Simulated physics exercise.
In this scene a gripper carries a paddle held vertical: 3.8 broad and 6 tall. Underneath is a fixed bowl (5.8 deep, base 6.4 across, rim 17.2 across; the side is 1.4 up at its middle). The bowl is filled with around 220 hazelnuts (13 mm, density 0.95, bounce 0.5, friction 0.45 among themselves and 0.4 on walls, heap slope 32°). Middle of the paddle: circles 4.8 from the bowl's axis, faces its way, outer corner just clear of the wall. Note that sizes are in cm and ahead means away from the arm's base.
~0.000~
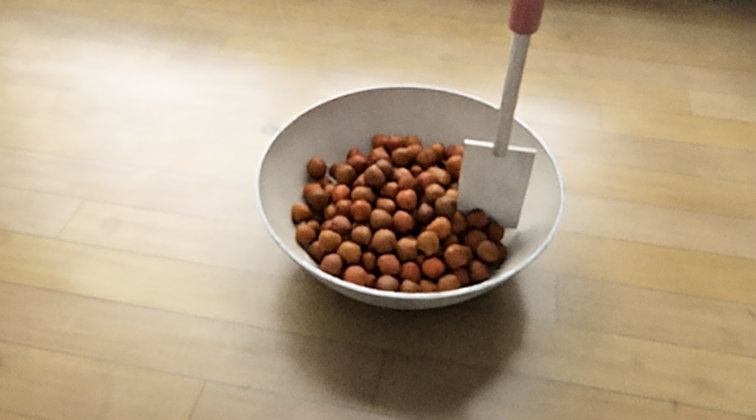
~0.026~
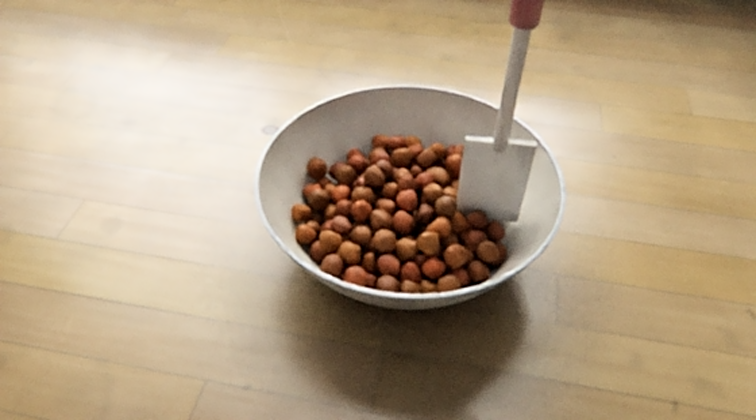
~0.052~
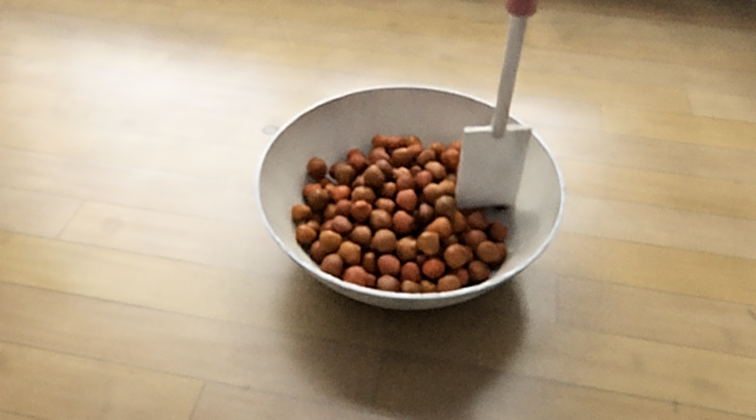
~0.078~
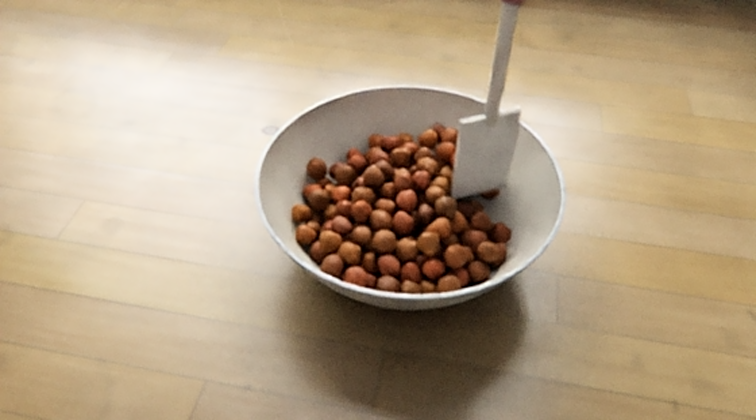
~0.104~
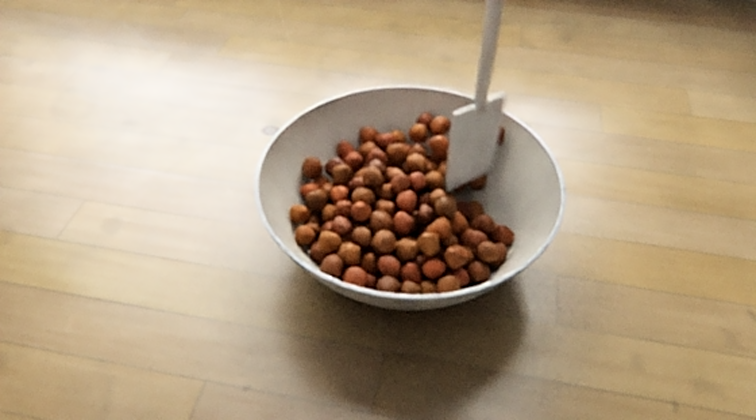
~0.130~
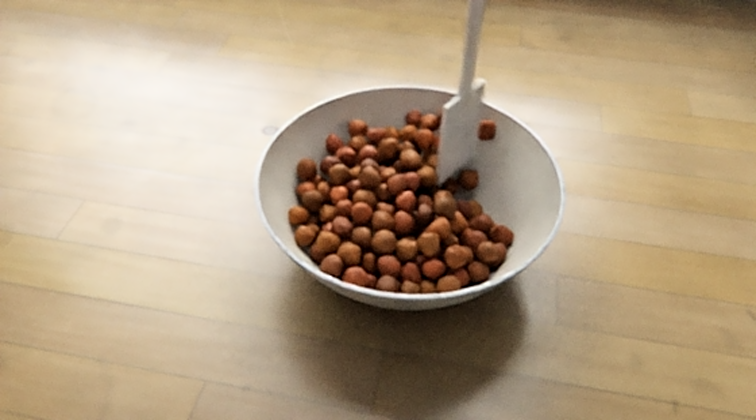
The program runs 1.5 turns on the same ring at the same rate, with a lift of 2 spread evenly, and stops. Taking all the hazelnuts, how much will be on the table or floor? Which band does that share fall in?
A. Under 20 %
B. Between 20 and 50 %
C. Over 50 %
A.
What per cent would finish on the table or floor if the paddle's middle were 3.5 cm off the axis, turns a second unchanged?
That would make it around 5 percent.
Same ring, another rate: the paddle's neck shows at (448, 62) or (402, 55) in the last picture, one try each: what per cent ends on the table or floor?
Roughly 20 per cent on the first try and 25 per cent on the second.
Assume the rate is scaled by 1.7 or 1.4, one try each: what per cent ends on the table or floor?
First try close to 25, second close to 20, in per cent.
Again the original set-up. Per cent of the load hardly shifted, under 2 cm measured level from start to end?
About 45 percent.
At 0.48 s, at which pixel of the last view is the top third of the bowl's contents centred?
About (398, 252).
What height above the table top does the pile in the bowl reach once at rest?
5.0 cm, roughly.
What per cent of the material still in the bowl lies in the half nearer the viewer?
Around 50 percent of it.
After 0.48 s, 247° round, highest piece 8 above the table; 205 in the bowl, 7 on the table or floor, 4 in flight or on the tool.
After 0.83 s, 75° round, highest piece 8 above the table; 191 in the bowl, 24 on the table or floor, 1 in flight or on the tool.
After 1.20 s, 180° round, highest piece 5 above the table; 190 in the bowl, 26 on the table or floor.
After 1.90 s, 180° round, highest piece 5 above the table; 190 in the bowl, 26 on the table or floor.
At rest, 190 in the bowl, 26 on the table or floor. That is 12 % on the table or floor.
